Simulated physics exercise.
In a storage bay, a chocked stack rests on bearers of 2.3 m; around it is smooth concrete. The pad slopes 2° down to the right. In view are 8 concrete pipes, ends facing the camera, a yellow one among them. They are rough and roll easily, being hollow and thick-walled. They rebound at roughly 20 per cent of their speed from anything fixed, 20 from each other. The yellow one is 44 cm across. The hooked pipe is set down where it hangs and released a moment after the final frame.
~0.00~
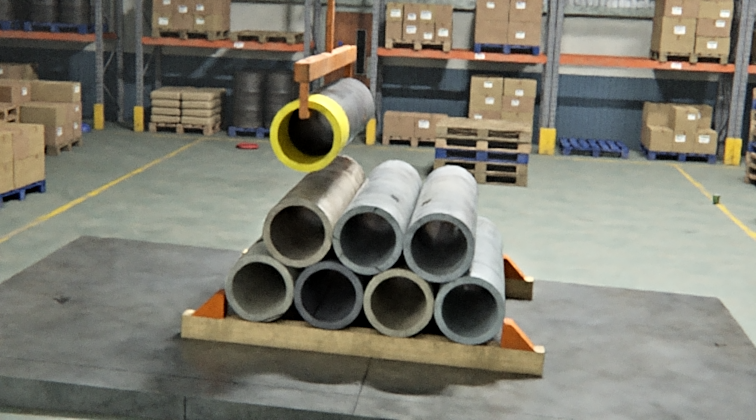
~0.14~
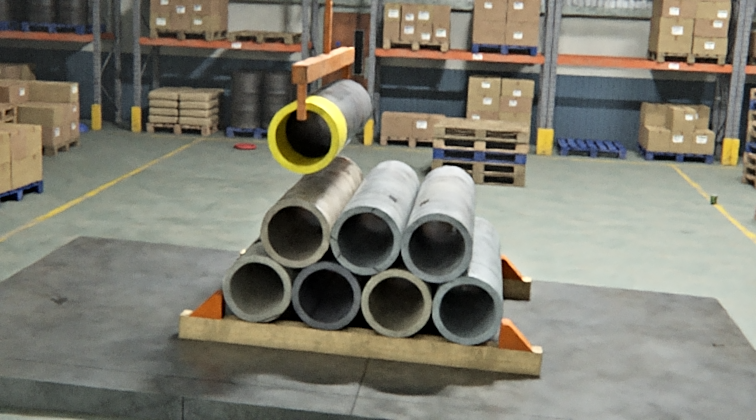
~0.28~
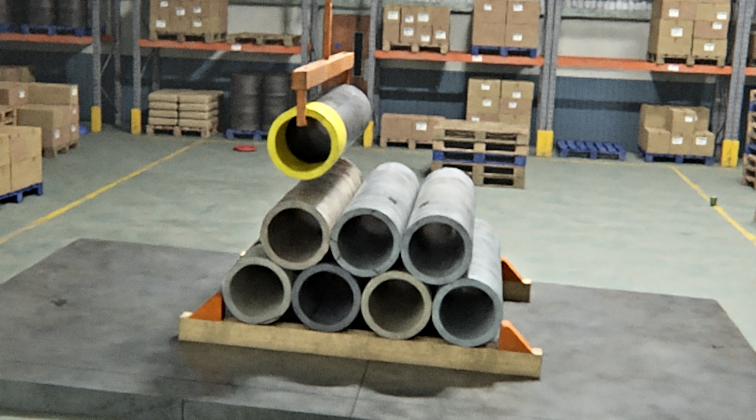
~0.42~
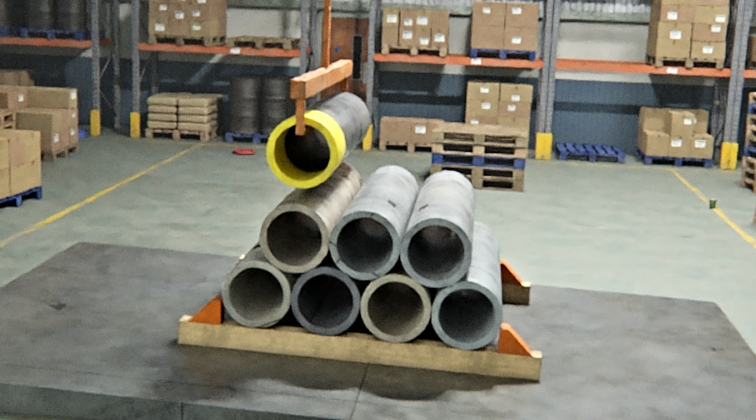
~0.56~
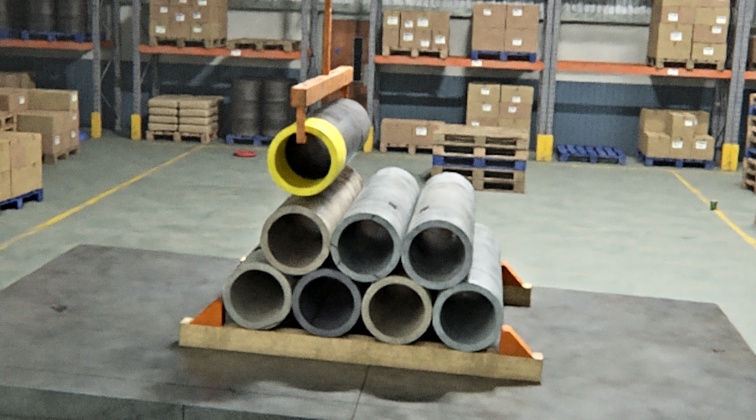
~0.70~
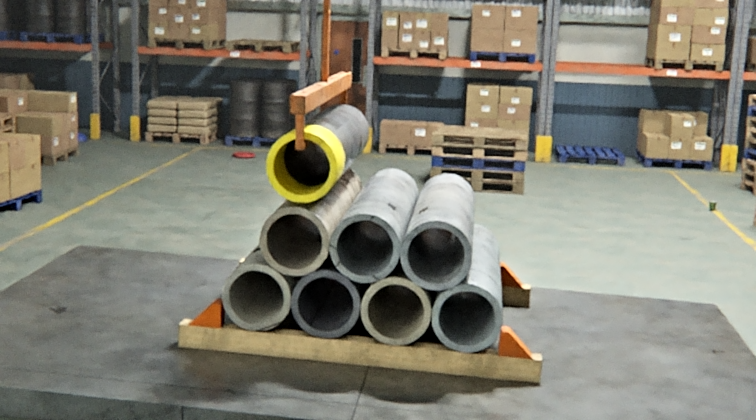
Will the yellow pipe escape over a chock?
Yellow stays on the stack.
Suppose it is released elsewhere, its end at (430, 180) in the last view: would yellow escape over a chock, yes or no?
Then yellow no.
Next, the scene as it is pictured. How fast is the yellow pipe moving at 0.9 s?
About 0.1 m/s.
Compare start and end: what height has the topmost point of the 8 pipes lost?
Roughly 25 cm.
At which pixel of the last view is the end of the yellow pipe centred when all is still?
At about (332, 185).
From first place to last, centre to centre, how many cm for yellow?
Moved: Yellow 30.
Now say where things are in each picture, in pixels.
Yellow at (305, 137); yellow hangs on the hooks; 4 form the bottom row, in the first frame.
Yellow at (303, 138); yellow hangs on the hooks; lowered 1 cm, in the second frame.
Yellow at (302, 144); yellow hangs on the hooks; lowered 3 cm, in the third frame.
Yellow at (301, 153); yellow hangs on the hooks; lowered 7 cm, in the fourth frame.
Yellow at (302, 161); yellow hangs on the hooks; lowered 10 cm, in the fifth frame.
Yellow at (301, 168); yellow hangs on the hooks; lowered 14 cm, in the sixth frame.
After 0.9 s, yellow is up on others, 45 cm inside the left chock; 0 past a chock so far.
After 1.1 s, no change for yellow; 0 past a chock so far.
After 1.7 s, yellow is up on others, 75 cm inside the left chock, rolling right; 0 past a chock so far.
At rest (3.1 s), yellow is up on others, 65 cm inside the left chock; 0 past a chock so far.
